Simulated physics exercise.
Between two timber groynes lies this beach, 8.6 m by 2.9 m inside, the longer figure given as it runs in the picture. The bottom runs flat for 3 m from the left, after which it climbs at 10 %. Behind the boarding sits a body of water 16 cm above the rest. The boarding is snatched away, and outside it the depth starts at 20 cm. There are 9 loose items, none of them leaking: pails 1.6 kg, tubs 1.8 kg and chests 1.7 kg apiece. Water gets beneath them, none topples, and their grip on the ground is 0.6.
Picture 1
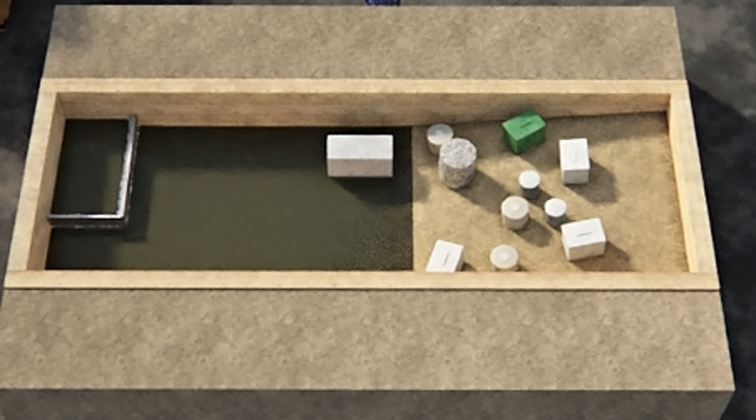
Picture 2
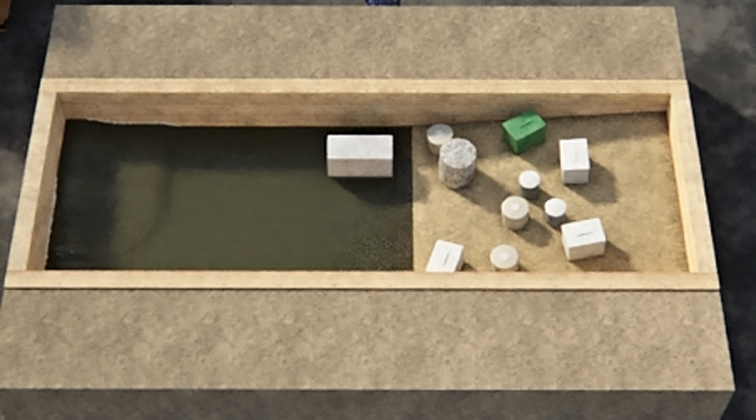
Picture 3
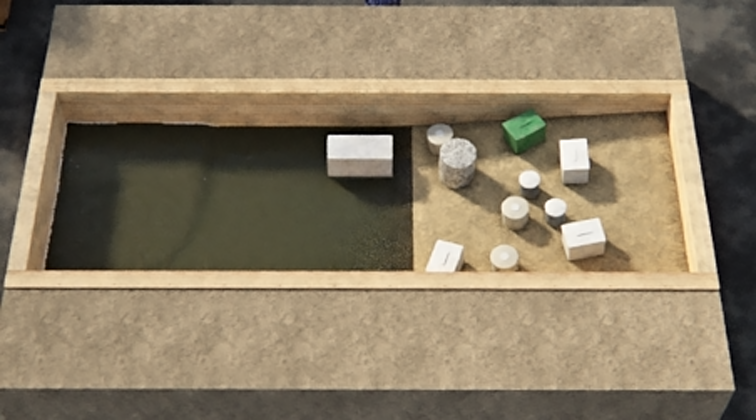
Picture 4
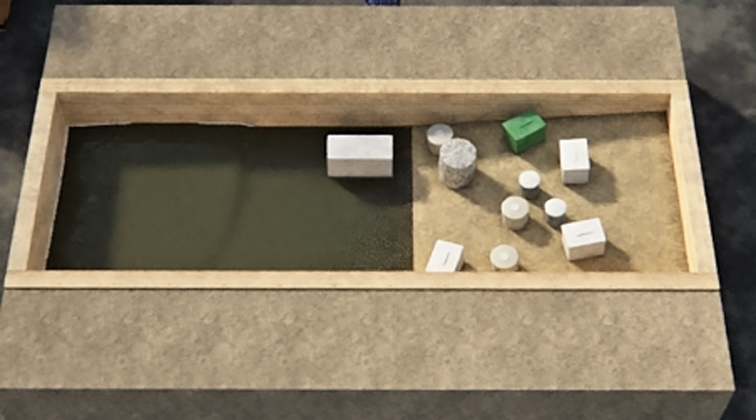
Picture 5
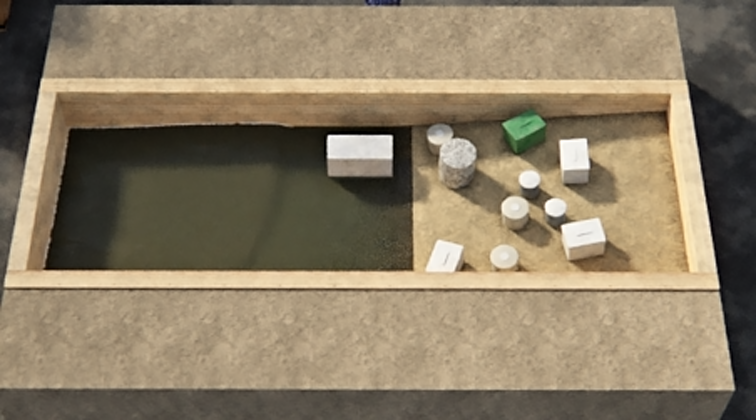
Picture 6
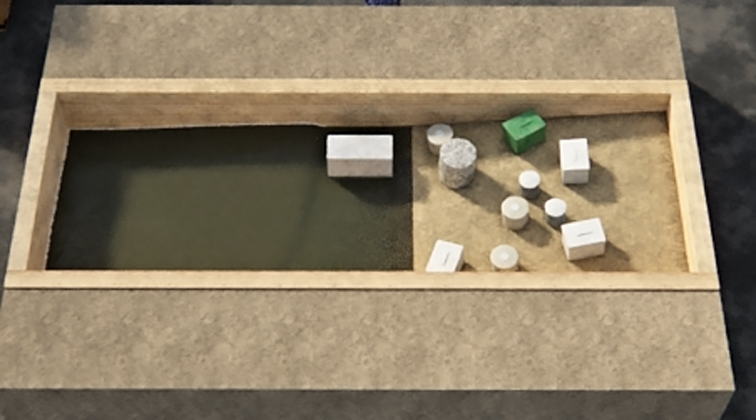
The gray frame at the left vanishes, and the dark water shifts only faintly afterward.
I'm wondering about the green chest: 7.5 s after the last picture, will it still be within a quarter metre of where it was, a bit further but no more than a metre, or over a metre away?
It will be within a quarter metre.
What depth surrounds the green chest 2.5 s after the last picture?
Roughly 0 cm.
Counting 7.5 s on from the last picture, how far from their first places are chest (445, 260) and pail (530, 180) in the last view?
150 cm, 0 cm.
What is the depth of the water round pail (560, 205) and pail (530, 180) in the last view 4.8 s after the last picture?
First roughly 0 cm, second roughly 0 cm.
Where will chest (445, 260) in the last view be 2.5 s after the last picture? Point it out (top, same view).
Somewhere near (479, 256) in the last view.
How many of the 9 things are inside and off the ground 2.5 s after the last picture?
The count is 2.
Then, 0.6 s after the last picture the green chest is near (527, 124), 0.0 m from its start, aground; 0 afloat.
Then, 2.5 s after the last picture the green chest is near (527, 124), 0.0 m from its start, aground; 2 afloat.
Then, 4.8 s after the last picture the green chest is near (527, 124), 0.0 m from its start, aground; 2 afloat.
Then, 7.5 s after the last picture the green chest is near (527, 124), 0.0 m from its start, aground; 2 afloat.
